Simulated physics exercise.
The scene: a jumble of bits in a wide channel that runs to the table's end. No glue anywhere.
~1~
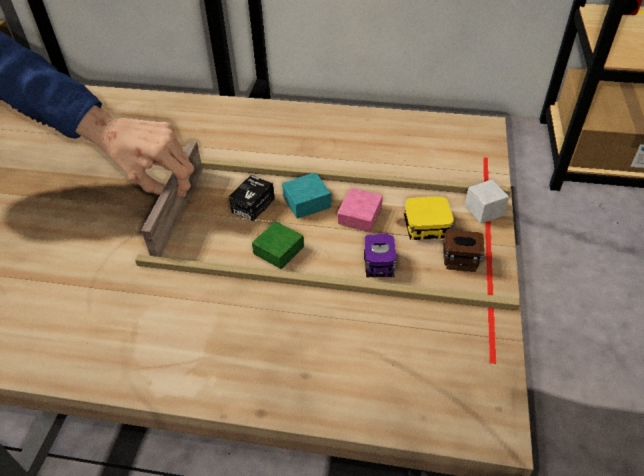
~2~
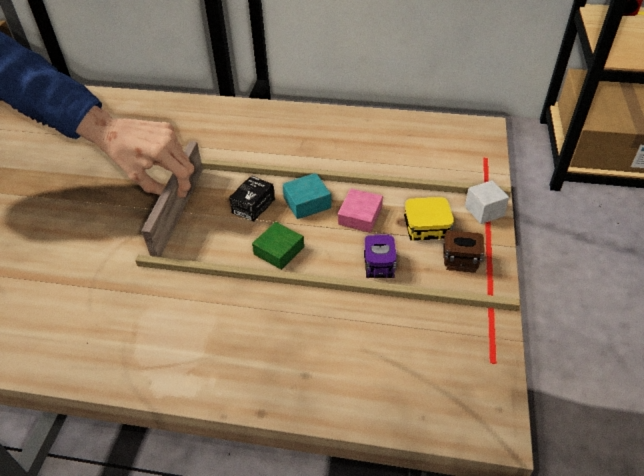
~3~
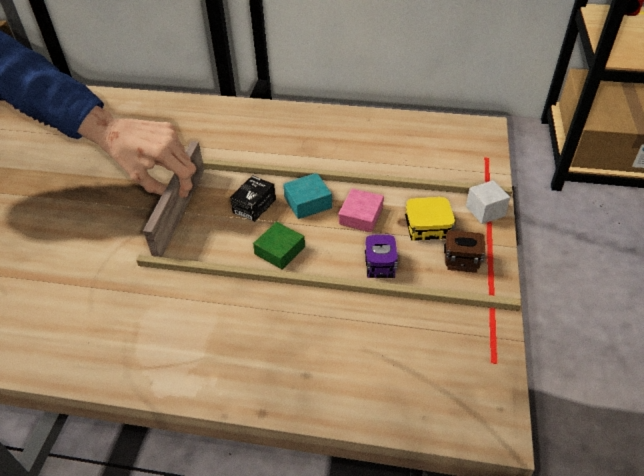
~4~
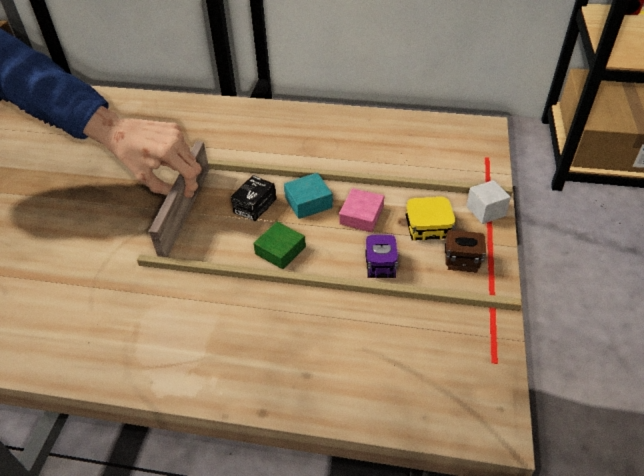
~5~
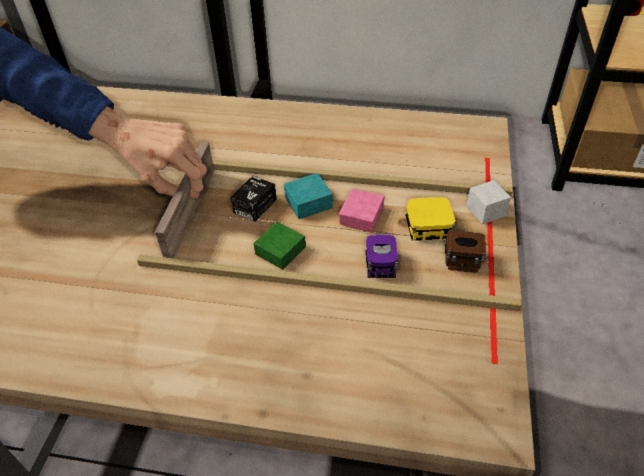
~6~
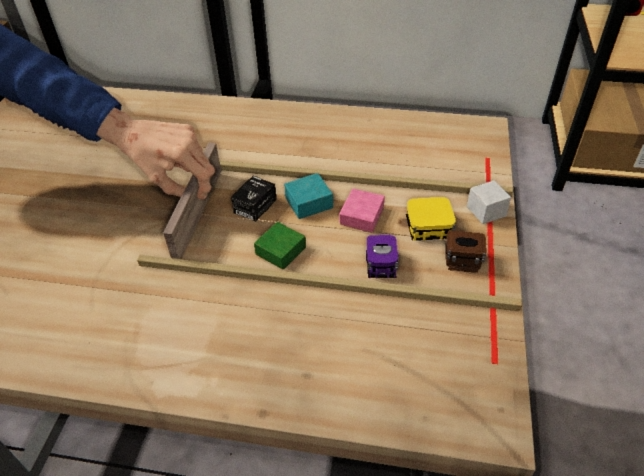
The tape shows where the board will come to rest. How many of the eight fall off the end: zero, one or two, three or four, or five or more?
The number that fall off is five or more.
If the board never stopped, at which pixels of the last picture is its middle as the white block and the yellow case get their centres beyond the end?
About (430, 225), and (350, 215) for the other.
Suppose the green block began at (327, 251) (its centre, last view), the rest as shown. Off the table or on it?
It survives.
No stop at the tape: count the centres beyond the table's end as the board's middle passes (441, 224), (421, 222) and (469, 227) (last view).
Place by place, 4, 1 and 6.
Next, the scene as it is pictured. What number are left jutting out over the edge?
2 of them.
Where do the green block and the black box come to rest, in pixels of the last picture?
Near (513, 265) and (507, 211).
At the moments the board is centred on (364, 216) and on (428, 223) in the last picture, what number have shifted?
7 and 8.
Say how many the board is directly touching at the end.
2 of them.
Soon after, none off yet; white block at rest near (488, 202); brown case at rest near (465, 251); yellow case at rest near (430, 219).
After that, one off so far; white block displaced about its own width near (511, 199); brown case displaced a little near (480, 252); yellow case on its way down near (496, 426).
In the end, the number that fall off is five or more; gone, turquoise block, pink block, purple case, yellow case, brown case and white block.
